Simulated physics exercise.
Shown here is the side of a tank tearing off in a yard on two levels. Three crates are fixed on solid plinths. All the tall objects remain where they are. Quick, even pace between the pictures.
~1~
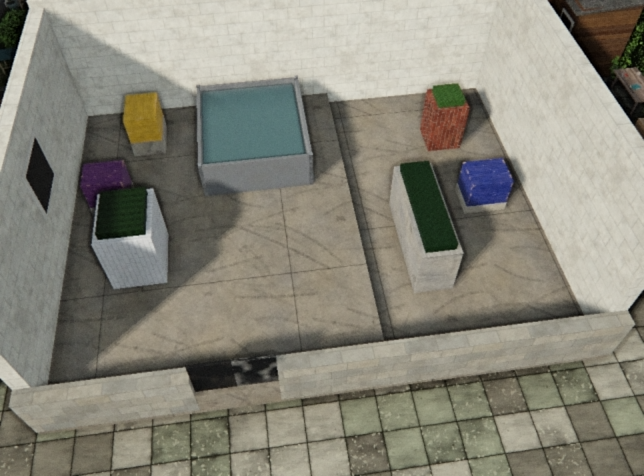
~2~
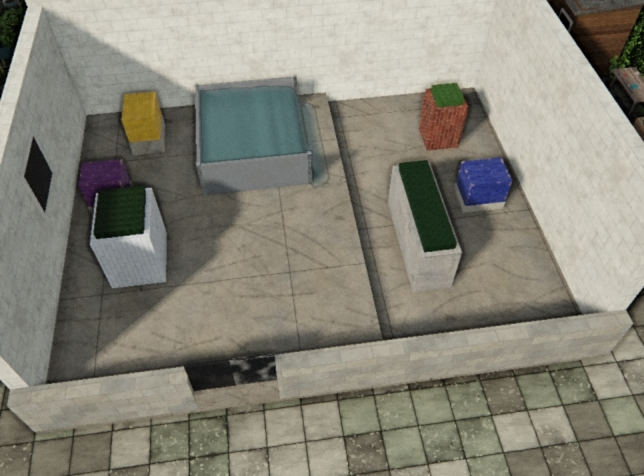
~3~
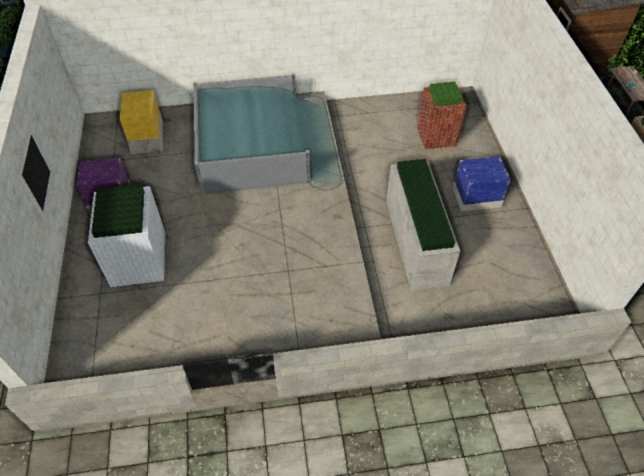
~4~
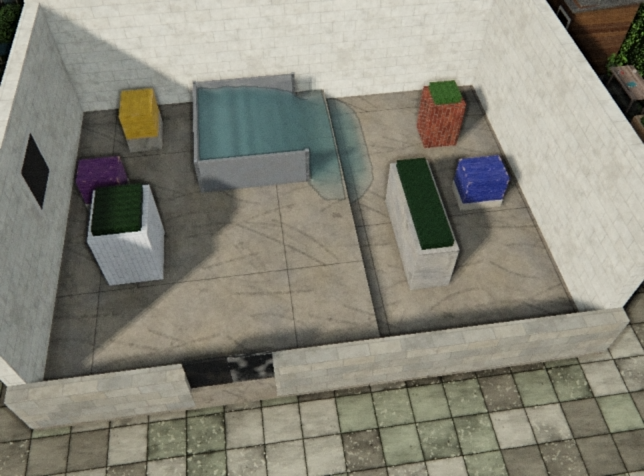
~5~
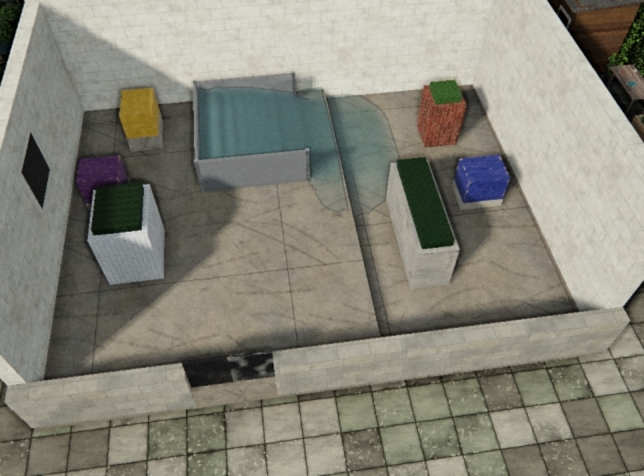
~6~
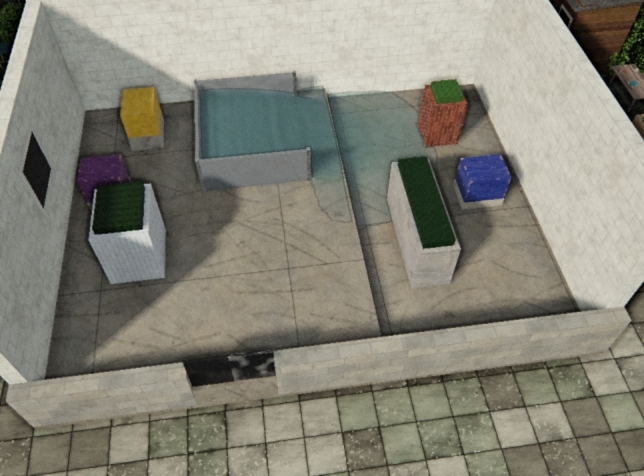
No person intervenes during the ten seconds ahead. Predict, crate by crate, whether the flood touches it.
My prediction: The yellow crate remains untouched; the blue crate is touched; the purple crate remains untouched.
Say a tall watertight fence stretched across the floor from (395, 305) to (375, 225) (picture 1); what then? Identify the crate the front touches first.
It's the blue crate.
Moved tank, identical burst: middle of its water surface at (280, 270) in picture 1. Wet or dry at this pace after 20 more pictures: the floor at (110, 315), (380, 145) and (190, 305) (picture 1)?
Results in order - left untouched, swamped, left untouched.
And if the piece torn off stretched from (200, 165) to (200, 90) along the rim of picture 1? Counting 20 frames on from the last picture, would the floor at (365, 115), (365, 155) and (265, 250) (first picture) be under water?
One after the other: Awash, clear, under water.
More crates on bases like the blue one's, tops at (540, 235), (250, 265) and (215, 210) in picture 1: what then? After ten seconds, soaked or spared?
Well, the first one gets caught, the next one stays clear of it, and the final one stays clear of it.
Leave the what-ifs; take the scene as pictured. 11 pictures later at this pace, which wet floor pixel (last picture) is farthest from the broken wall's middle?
I'd say at around (555, 266).
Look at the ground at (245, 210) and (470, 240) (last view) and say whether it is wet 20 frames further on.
First spot bare, second spot soaked.
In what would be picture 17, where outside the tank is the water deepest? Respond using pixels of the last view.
Somewhere around (473, 90).
A moment on, water covers 30 % of the floor; the yellow crate not reached, the blue crate water round its plinth, the purple crate not reached.
Next, water covers 35 % of the floor; the yellow crate not reached, the blue crate water round its plinth, the purple crate not reached.
Then, water covers 45 % of the floor; the yellow crate not reached, the blue crate water round its plinth, the purple crate not reached.
Later, water covers 45 % of the floor; the yellow crate not reached, the blue crate water round its plinth, the purple crate not reached.
In the end, water covers 45 % of the floor; the yellow crate stayed above the water, the blue crate was topped, the purple crate stayed above the water.
